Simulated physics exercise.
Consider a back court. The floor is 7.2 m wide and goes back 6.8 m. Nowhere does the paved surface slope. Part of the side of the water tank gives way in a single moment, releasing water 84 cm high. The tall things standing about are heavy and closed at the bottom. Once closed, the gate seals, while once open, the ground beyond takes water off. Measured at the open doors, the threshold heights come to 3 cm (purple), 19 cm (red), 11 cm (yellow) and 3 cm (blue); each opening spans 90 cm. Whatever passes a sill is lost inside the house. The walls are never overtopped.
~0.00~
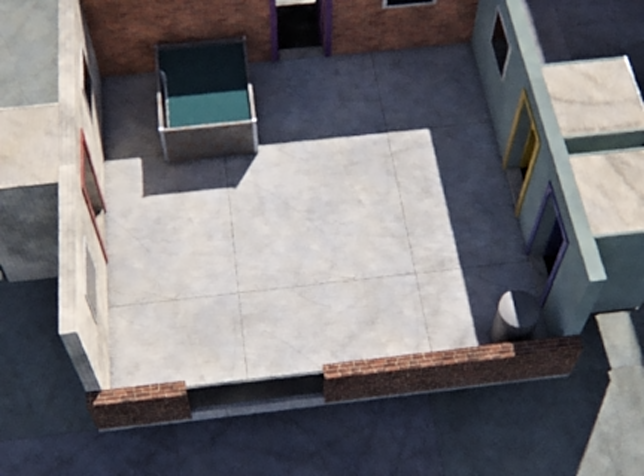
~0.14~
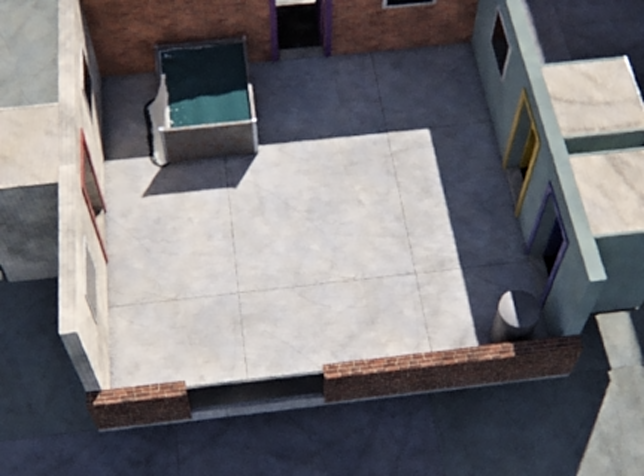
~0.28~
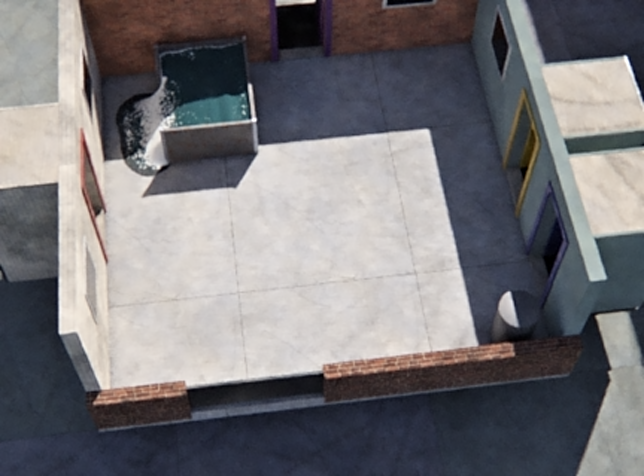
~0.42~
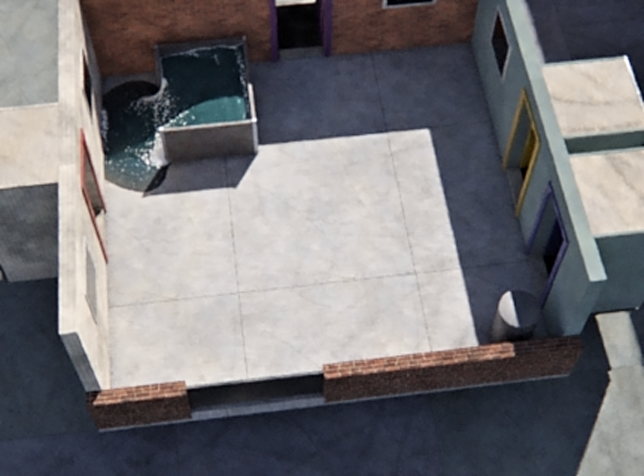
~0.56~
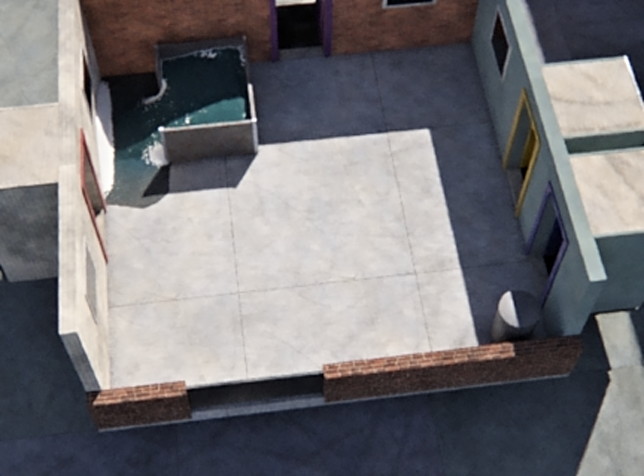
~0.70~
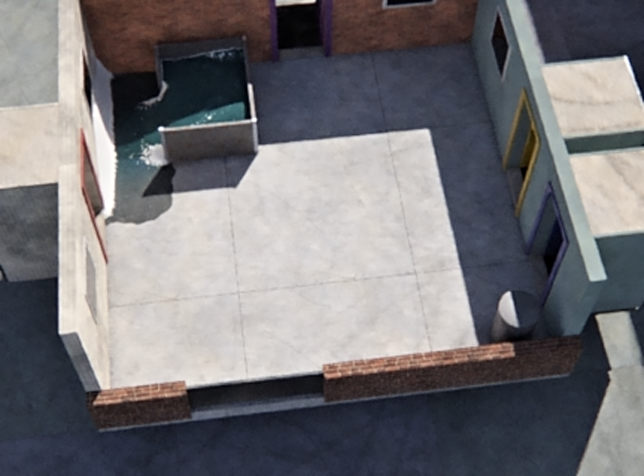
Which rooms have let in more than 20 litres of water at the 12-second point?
At the purple door the limit will not be crossed, at the red door the limit will not be crossed, at the yellow door the limit will not be crossed, at the blue door the limit will be crossed.
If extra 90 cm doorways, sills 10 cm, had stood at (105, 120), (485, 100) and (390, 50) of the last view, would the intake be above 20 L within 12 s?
In sequence the answers are more than that, less than that and less than that.
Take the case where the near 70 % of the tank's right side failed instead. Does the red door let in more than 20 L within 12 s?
Then red does not exceed it.
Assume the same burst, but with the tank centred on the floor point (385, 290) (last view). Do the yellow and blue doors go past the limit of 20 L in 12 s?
So the yellow door keeps within it and the blue door keeps within it.
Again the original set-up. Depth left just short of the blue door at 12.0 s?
8.0 cm or so.
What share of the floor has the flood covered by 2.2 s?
About 30 per cent.
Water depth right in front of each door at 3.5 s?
Centimetres: Purple 4 / red 12 / yellow 0 / blue 0.
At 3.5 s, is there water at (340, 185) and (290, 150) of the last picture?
Untouched, untouched.
After 1.4 s water covers 15 % of the floor and is deepest (62 cm) near (102, 80); purple door not reached, red door 18 cm at the sill, 0 L in, yellow door not reached, blue door not reached.
After 2.2 s water covers 30 % of the floor and is deepest (50 cm) near (150, 76); purple door 6 cm at the sill, 0 L in, red door 15 cm at the sill, 0 L in, yellow door not reached, blue door not reached.
After 3.5 s water covers 50 % of the floor and is deepest (28 cm) near (104, 141); purple door 4 cm at the sill, 3 L in, red door 12 cm at the sill, 1 L in, yellow door not reached, blue door not reached.
After 7.0 s water covers 70 % of the floor and is deepest (16 cm) near (102, 80); purple door 2 cm at the sill, 4 L in, red door 6 cm at the sill, 1 L in, yellow door 7 cm at the sill, 0 L in, blue door 10 cm at the sill, 38 L in.
After 12.0 s water covers 95 % of the floor and is deepest (10 cm) near (455, 76); purple door 3 cm at the sill, 4 L in, red door 4 cm at the sill, 1 L in, yellow door 6 cm at the sill, 0 L in, blue door 8 cm at the sill, 139 L in.
